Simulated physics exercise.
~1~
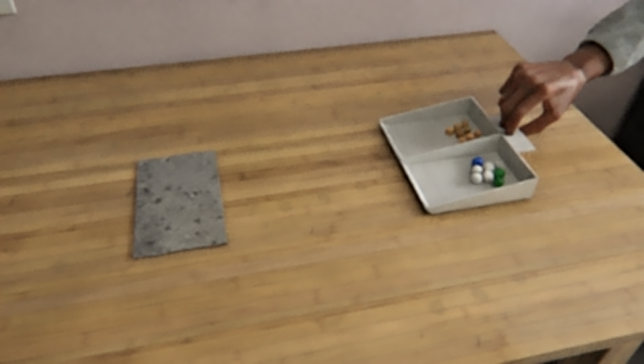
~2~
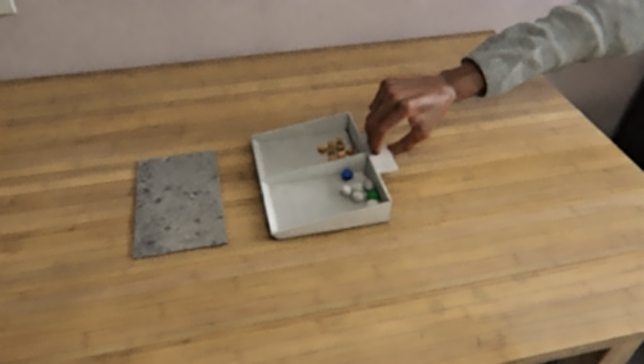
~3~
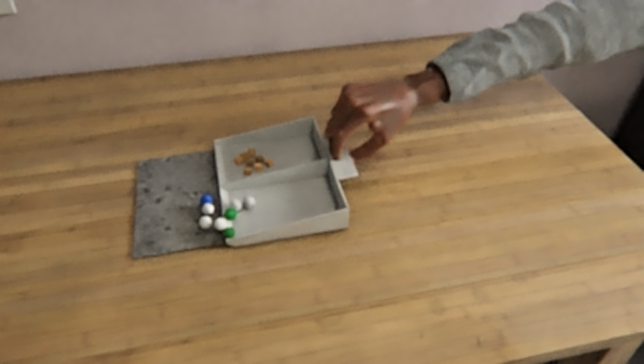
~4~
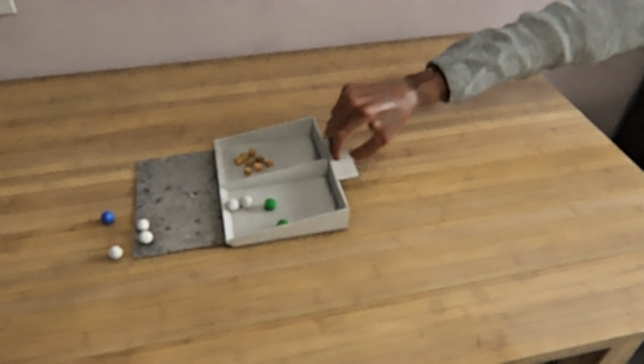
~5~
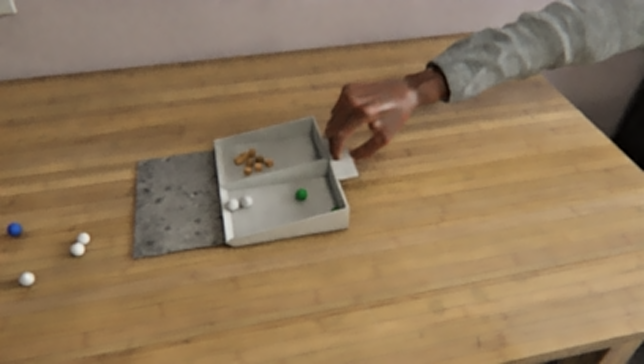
A pale grey divided tray slides left across a wooden table, seen from above at an angle, pushed by a hand in a grey sleeve on its right side. Small brown pieces lie in the far compartment, and blue, white and green balls in the near one. A speckled grey slab lies flat to the left. The tray reaches the slab and stops, and the brown pieces shift left but stay inside. Several balls spill over the front rim and roll left past the slab, ending on the table, while two white balls and a green one remain inside.
